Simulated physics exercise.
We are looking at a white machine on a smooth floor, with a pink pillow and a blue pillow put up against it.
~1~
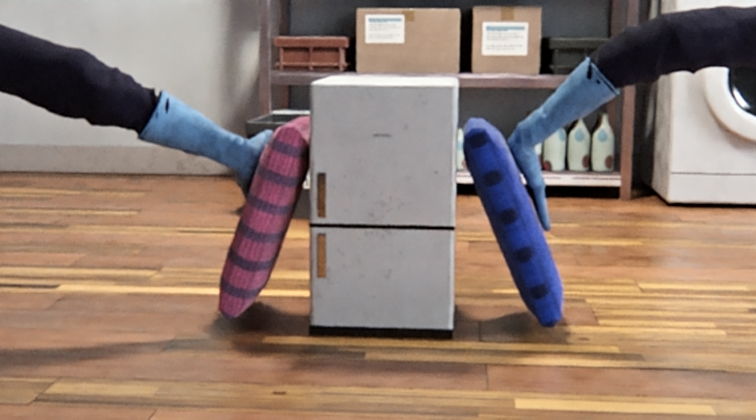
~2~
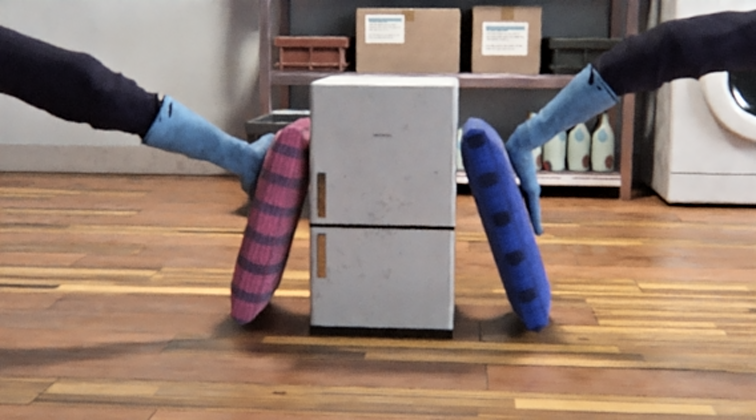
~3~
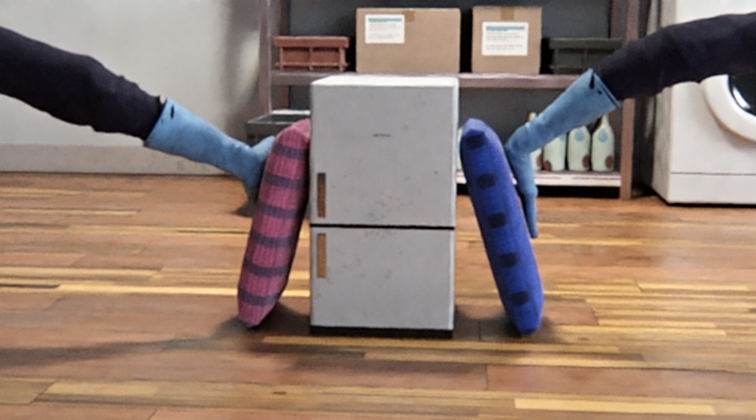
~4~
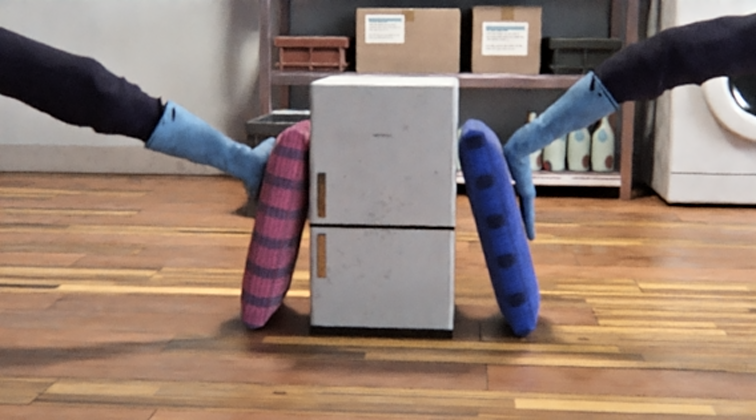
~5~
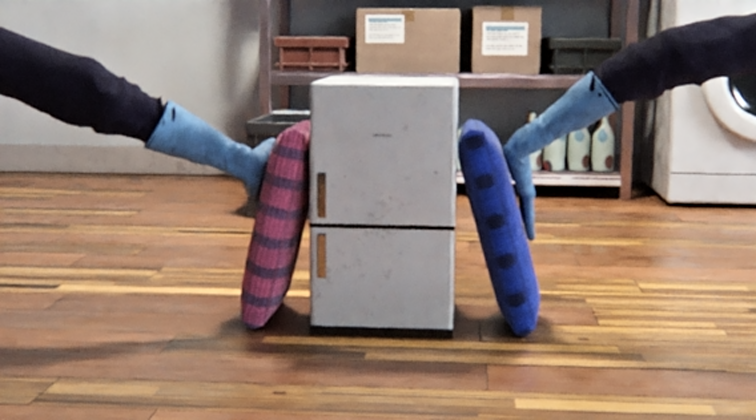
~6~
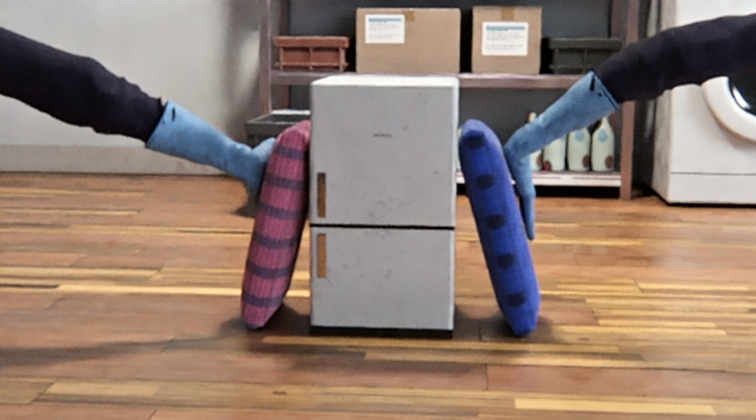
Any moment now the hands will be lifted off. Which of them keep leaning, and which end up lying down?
I would expect this: The pink pillow keeps leaning, the blue pillow keeps leaning.
Then, 0.32 s later than the last view, pink pillow against the side near (283, 223); blue pillow against the side near (497, 224).
Finally, pink pillow against the side near (284, 223); blue pillow against the side near (497, 224). The pink pillow holds its lean and the blue pillow remains propped up.
